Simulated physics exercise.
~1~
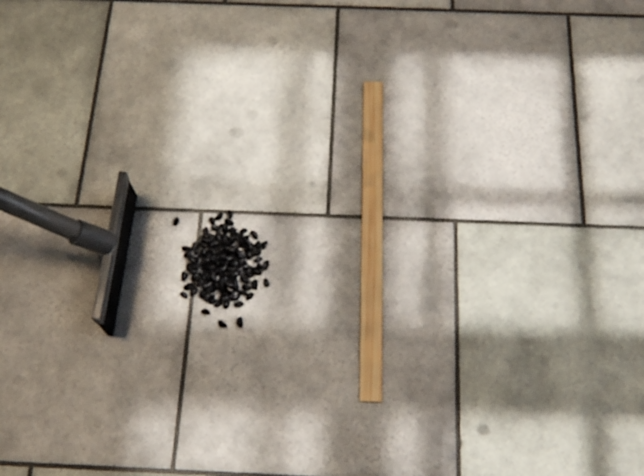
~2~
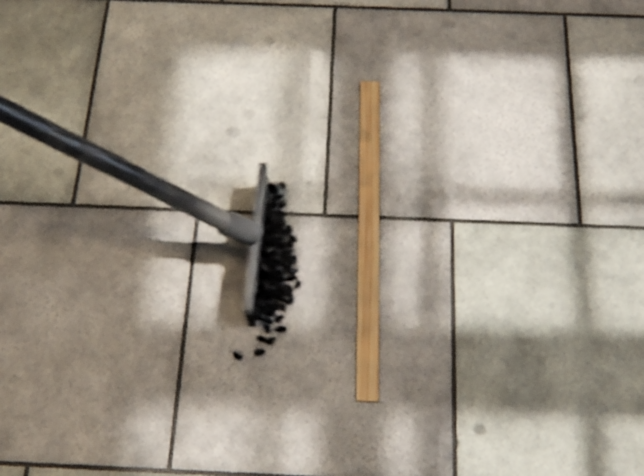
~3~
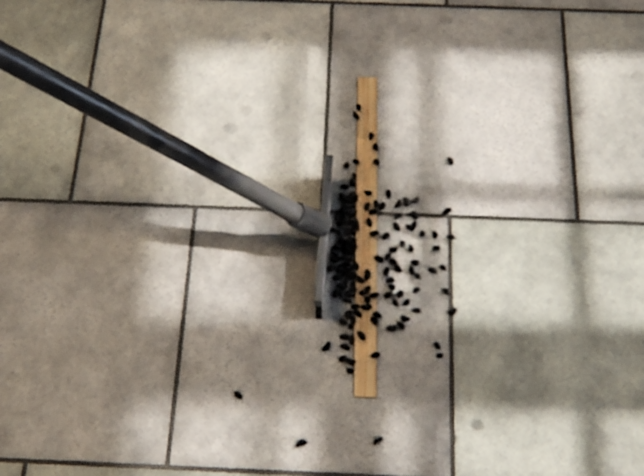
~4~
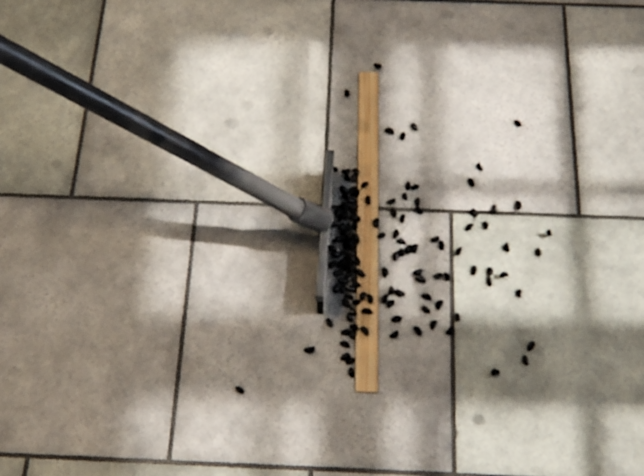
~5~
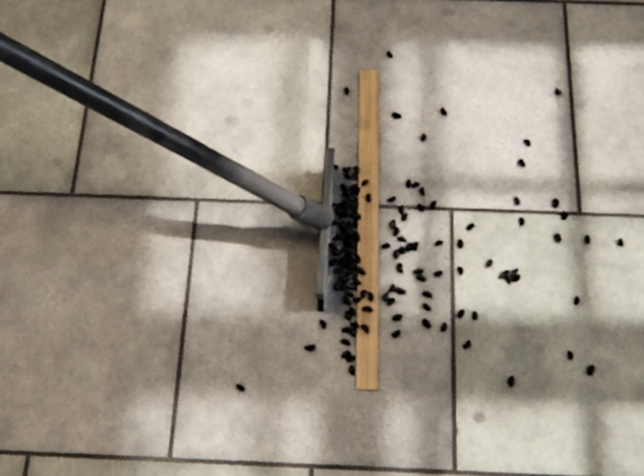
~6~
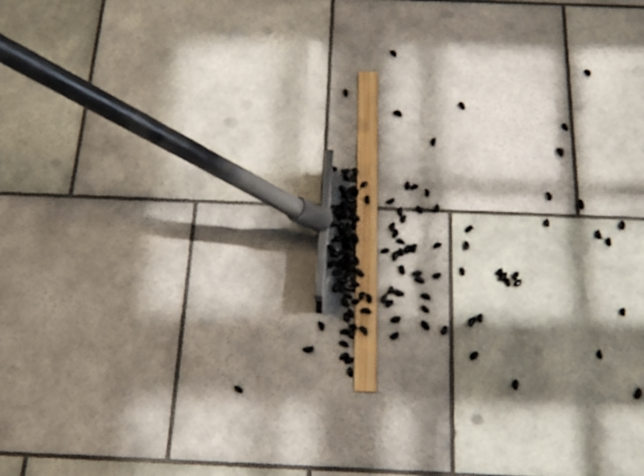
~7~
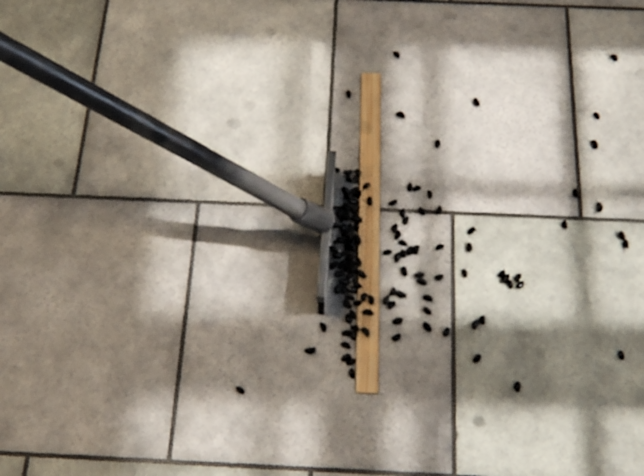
A grey-handled squeegee with a dark edge stands left of a small heap of black beans on a floor of large grey tiles, seen from above by a slightly swaying camera. To the right, a narrow strip of light wood lies upright across the view. The squeegee sweeps rightwards into the heap, pressing it into a narrow band, then stops just short of the strip. Beans spill over the wood and scatter widely across the tiles beyond. At the end, many remain packed between blade and strip, while others lie scattered to the right.
